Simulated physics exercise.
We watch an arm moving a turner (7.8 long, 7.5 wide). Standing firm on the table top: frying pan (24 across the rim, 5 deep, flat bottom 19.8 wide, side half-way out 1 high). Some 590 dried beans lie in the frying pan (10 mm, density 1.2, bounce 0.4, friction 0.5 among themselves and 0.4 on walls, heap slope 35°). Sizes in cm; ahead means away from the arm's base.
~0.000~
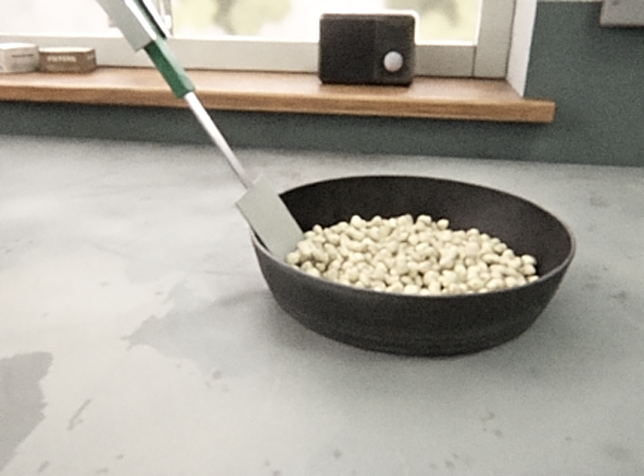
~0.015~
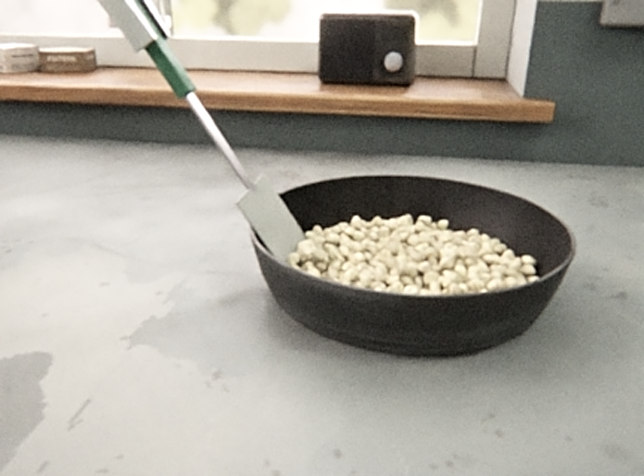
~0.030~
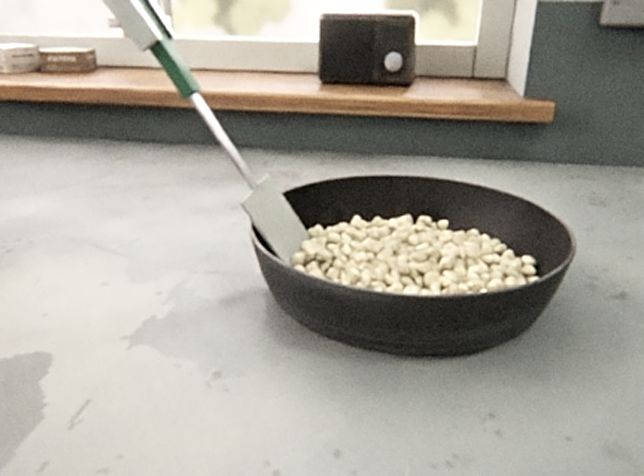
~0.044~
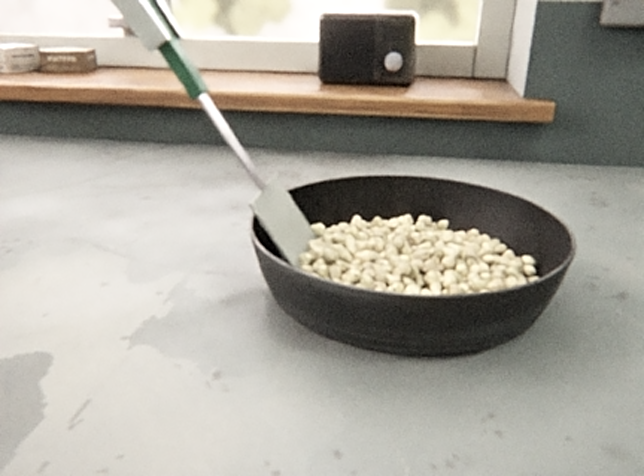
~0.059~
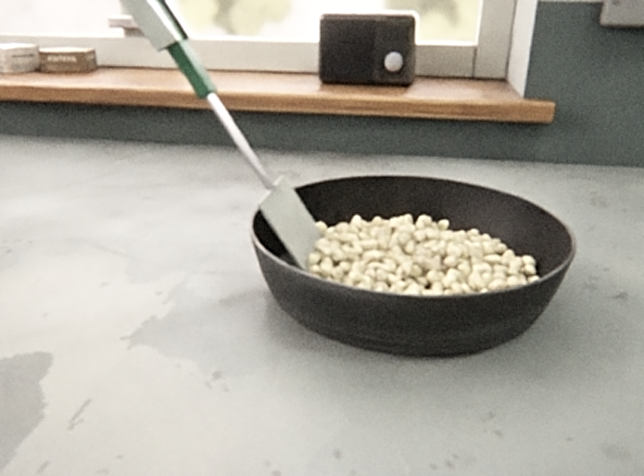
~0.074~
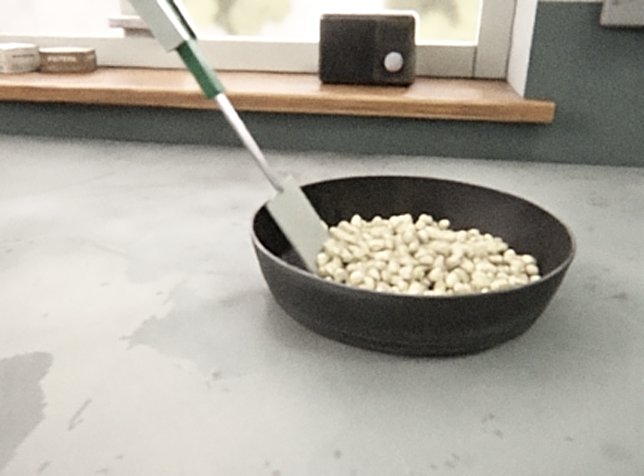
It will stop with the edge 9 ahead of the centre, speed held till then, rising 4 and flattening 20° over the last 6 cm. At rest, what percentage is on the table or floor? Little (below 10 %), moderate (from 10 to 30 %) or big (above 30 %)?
A little share, below 10 %, ends on the table or floor.
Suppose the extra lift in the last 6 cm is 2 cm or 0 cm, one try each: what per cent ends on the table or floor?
Some 0 and 0 per cent.
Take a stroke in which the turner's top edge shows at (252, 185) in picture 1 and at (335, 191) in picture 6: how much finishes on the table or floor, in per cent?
About 15 per cent.
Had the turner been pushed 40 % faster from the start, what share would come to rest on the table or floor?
It would be near 5 per cent.
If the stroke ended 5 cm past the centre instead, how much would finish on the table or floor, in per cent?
In that case some 0 per cent.
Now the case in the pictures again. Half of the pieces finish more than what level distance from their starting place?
Roughly 3 cm.
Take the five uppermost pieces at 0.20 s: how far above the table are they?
Some 3 cm.
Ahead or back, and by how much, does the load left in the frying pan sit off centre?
Some 4.5 cm ahead.
After 0.20 s, sloping 57°, highest piece 3 above the table; 588 in the frying pan.
After 0.32 s, sloping 49°, highest piece 6 above the table; 588 in the frying pan.
After 0.59 s, sloping 37°, highest piece 6 above the table; 577 in the frying pan, 11 on the table or floor.
After 1.64 s, sloping 37°, highest piece 6 above the table; 577 in the frying pan, 11 on the table or floor.
At rest, 577 in the frying pan, 11 on the table or floor. That is 2 % on the table or floor.
